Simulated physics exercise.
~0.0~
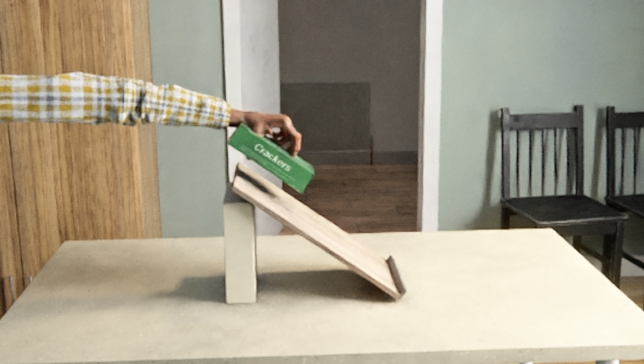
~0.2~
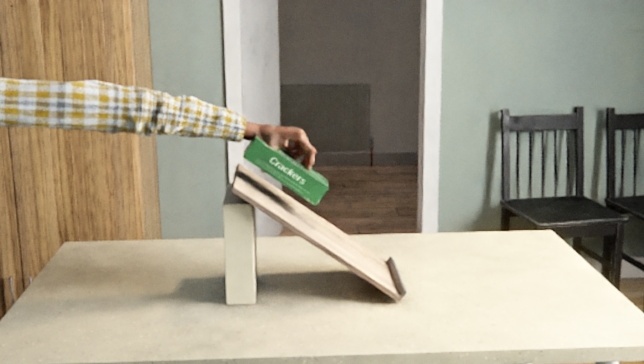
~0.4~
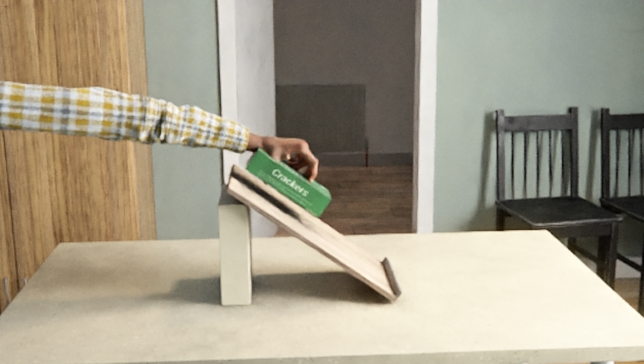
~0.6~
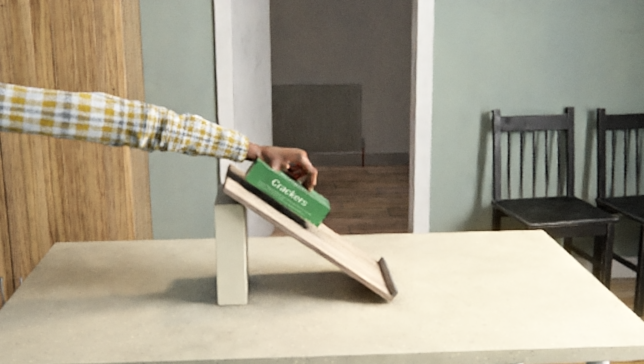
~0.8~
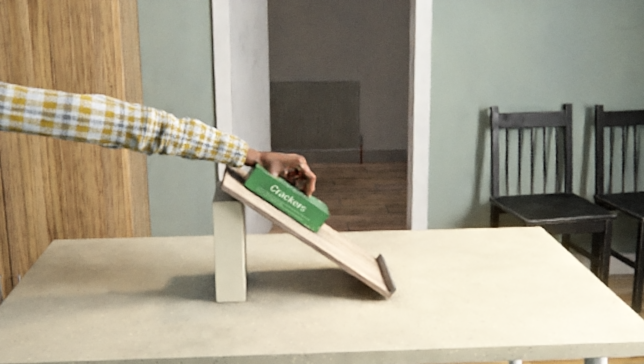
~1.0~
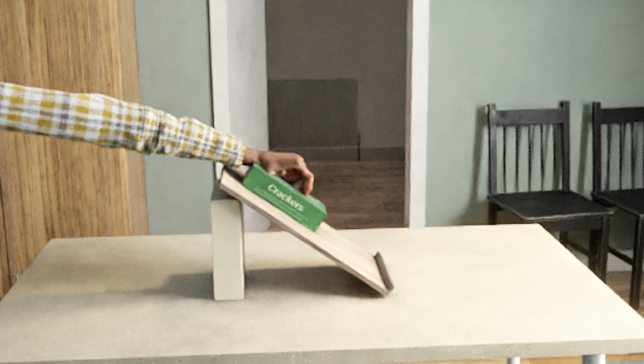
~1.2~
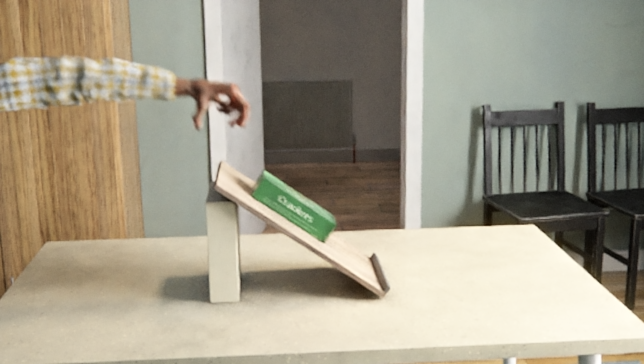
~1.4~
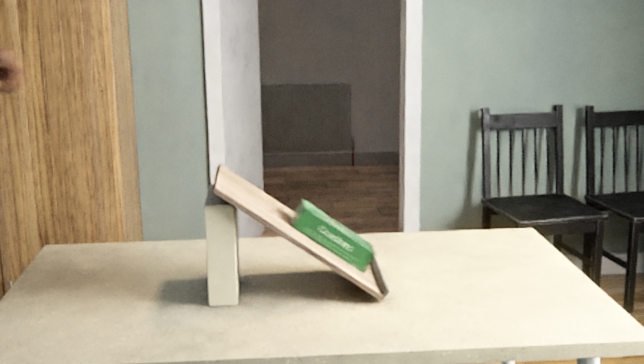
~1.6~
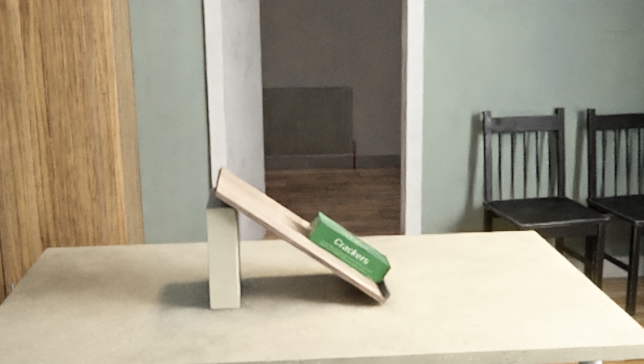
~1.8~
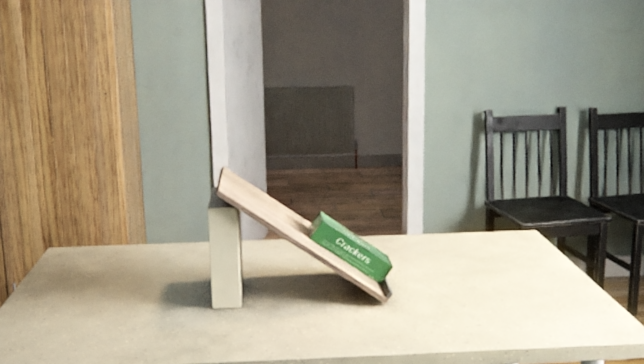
A green carton labelled as crackers is held by a hand in a yellow and grey plaid sleeve, reaching in from the left over a sloping wooden board. The board leans on a white block on a pale table, seen from the front in a slightly swaying view, with a doorway behind and dark chairs at the right. The hand lowers the carton onto the upper part of the board and steadies it there. Then it lets go and draws back out to the left. The carton slides down to the right and comes to rest against the dark strip at the board's lower end.
